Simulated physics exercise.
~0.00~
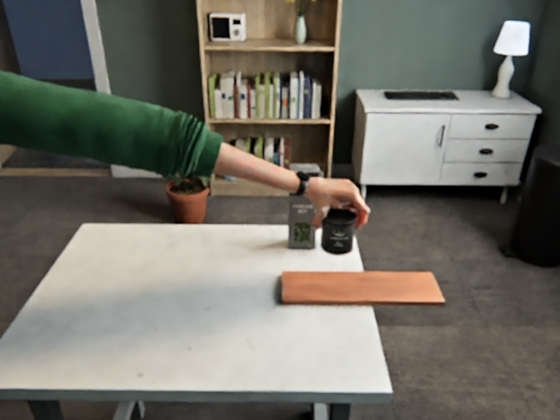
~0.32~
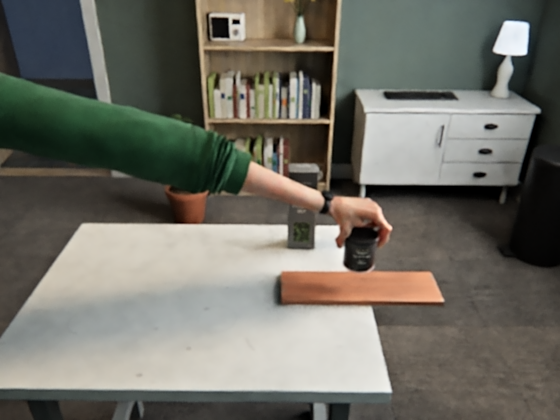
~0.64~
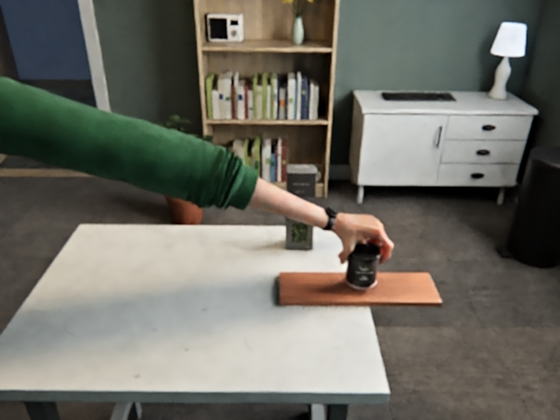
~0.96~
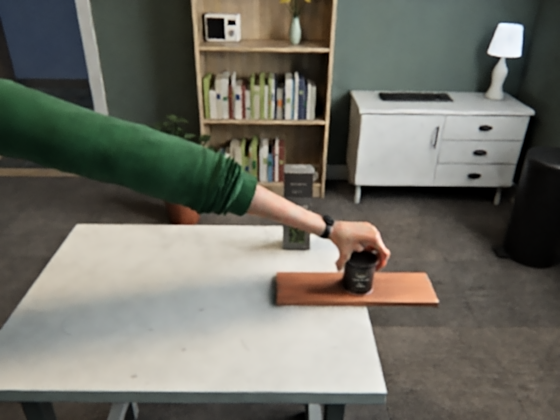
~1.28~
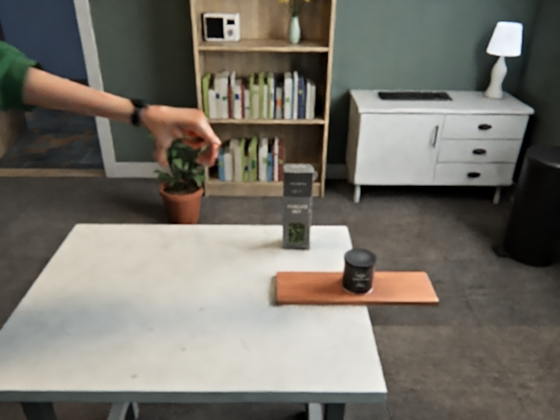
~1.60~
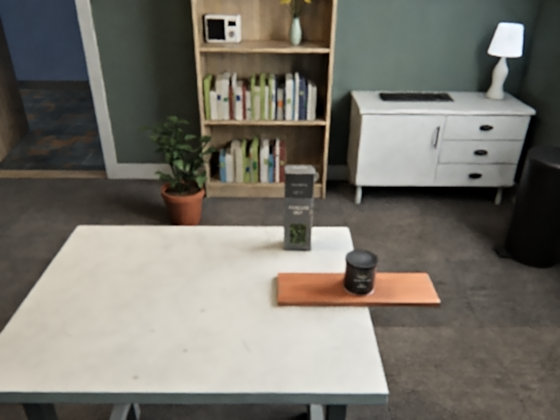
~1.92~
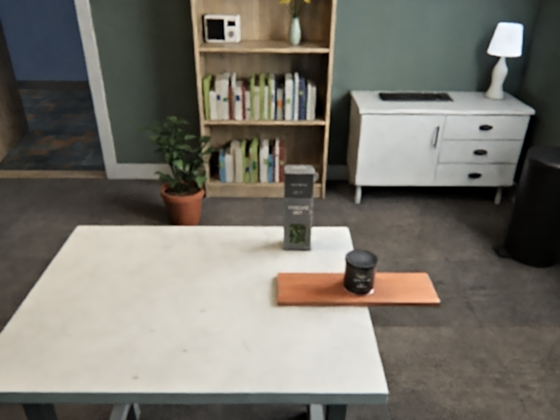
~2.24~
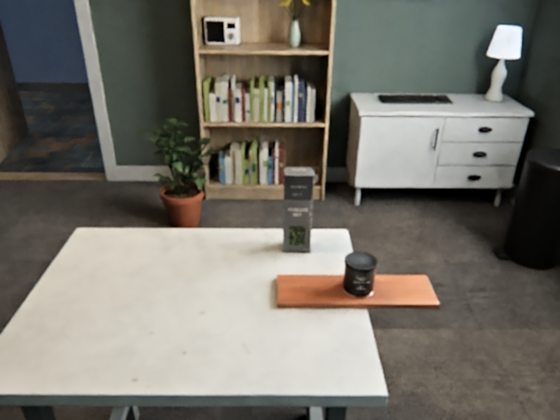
Black tin being lowered by hand onto an orange plank overhanging a white table, then released, the plank staying balanced beside a grey carton.
